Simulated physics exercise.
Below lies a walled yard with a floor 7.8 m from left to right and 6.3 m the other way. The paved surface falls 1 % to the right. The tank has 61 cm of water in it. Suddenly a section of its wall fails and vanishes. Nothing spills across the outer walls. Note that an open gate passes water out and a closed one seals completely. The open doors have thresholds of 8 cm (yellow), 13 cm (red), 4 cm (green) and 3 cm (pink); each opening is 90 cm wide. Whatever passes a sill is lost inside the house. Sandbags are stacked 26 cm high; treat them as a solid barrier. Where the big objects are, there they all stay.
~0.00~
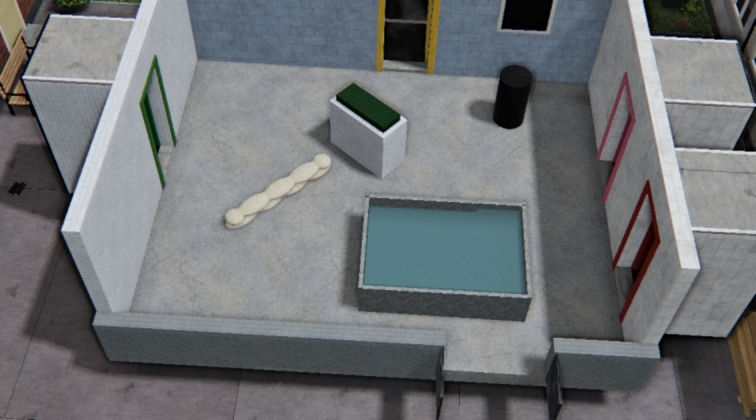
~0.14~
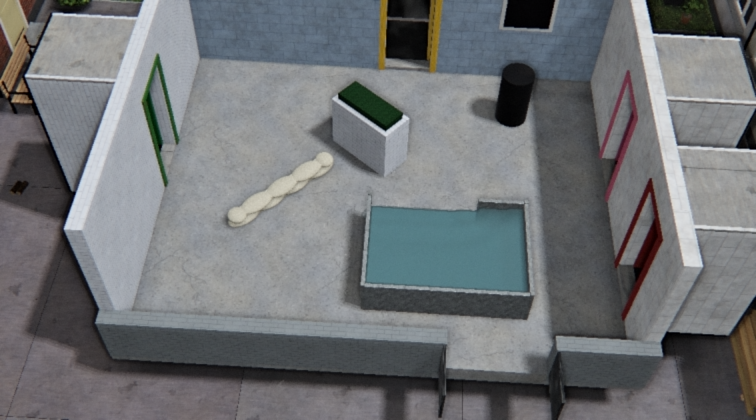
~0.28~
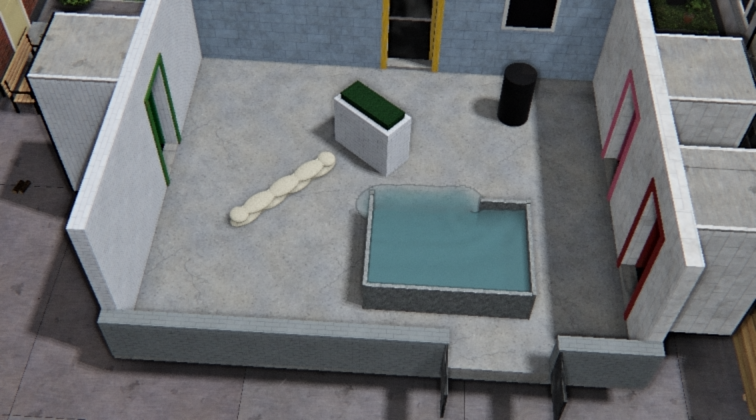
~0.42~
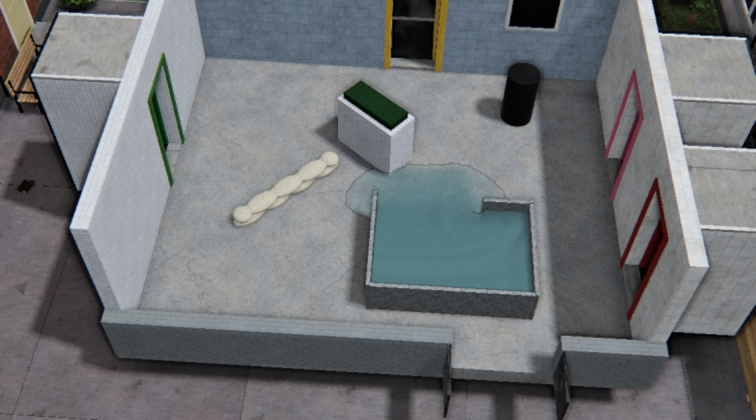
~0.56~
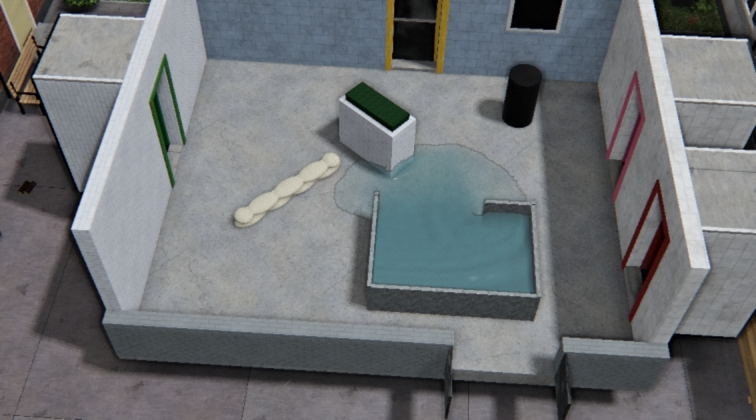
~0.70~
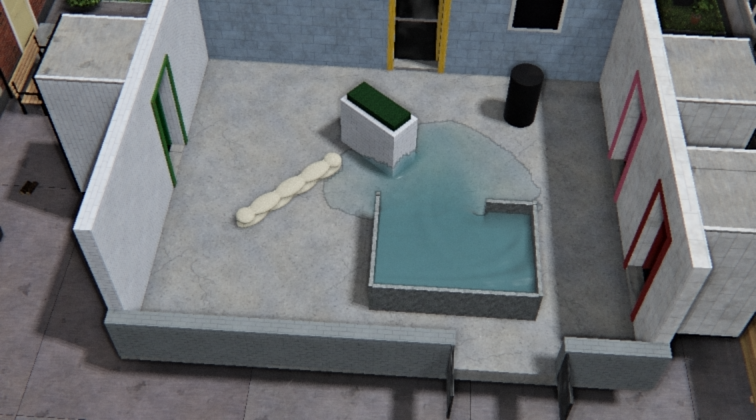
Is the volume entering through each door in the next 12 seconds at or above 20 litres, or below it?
Outcome: Yellow door: Limit broken, red door: Limit unbroken, green door: Limit unbroken, pink door: Limit broken.
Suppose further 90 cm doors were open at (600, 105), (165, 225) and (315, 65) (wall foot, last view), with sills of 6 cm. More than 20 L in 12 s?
Taking them in order, the first gets enough, the second too little and the third too little.
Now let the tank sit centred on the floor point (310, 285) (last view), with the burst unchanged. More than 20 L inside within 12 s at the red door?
Well, red ends up inside the mark.
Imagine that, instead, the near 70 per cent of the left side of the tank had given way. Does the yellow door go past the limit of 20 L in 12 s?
Yellow: Falls short.
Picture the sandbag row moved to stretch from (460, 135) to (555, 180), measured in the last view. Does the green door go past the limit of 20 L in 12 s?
So green goes beyond.
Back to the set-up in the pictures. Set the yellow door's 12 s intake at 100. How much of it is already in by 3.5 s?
Share: ~ 85 %.
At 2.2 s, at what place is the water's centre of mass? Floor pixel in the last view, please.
Around (442, 191).
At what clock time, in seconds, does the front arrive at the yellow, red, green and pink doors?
Arrival times: Yellow 1.2 seconds, red 5.0 seconds, green 3.8 seconds, pink 2.8 seconds.
After 1.4 s water covers 25 % of the floor and is deepest (44 cm) near (399, 174); yellow door 10 cm at the sill, 5 L in, red door not reached, green door not reached, pink door not reached.
After 2.2 s water covers 35 % of the floor and is deepest (36 cm) near (487, 83); yellow door 19 cm at the sill, 45 L in, red door not reached, green door not reached, pink door not reached.
After 3.5 s water covers 55 % of the floor and is deepest (26 cm) near (595, 83); yellow door 14 cm at the sill, 91 L in, red door not reached, green door not reached, pink door 8 cm at the sill, 2 L in.
After 7.0 s water covers 90 % of the floor and is deepest (16 cm) near (595, 83); yellow door 8 cm at the sill, 107 L in, red door 4 cm at the sill, 0 L in, green door 5 cm at the sill, 0 L in, pink door 8 cm at the sill, 68 L in.
After 12.0 s water covers 95 % of the floor and is deepest (12 cm) near (633, 366); yellow door 6 cm at the sill, 107 L in, red door 10 cm at the sill, 0 L in, green door 6 cm at the sill, 4 L in, pink door 7 cm at the sill, 117 L in.
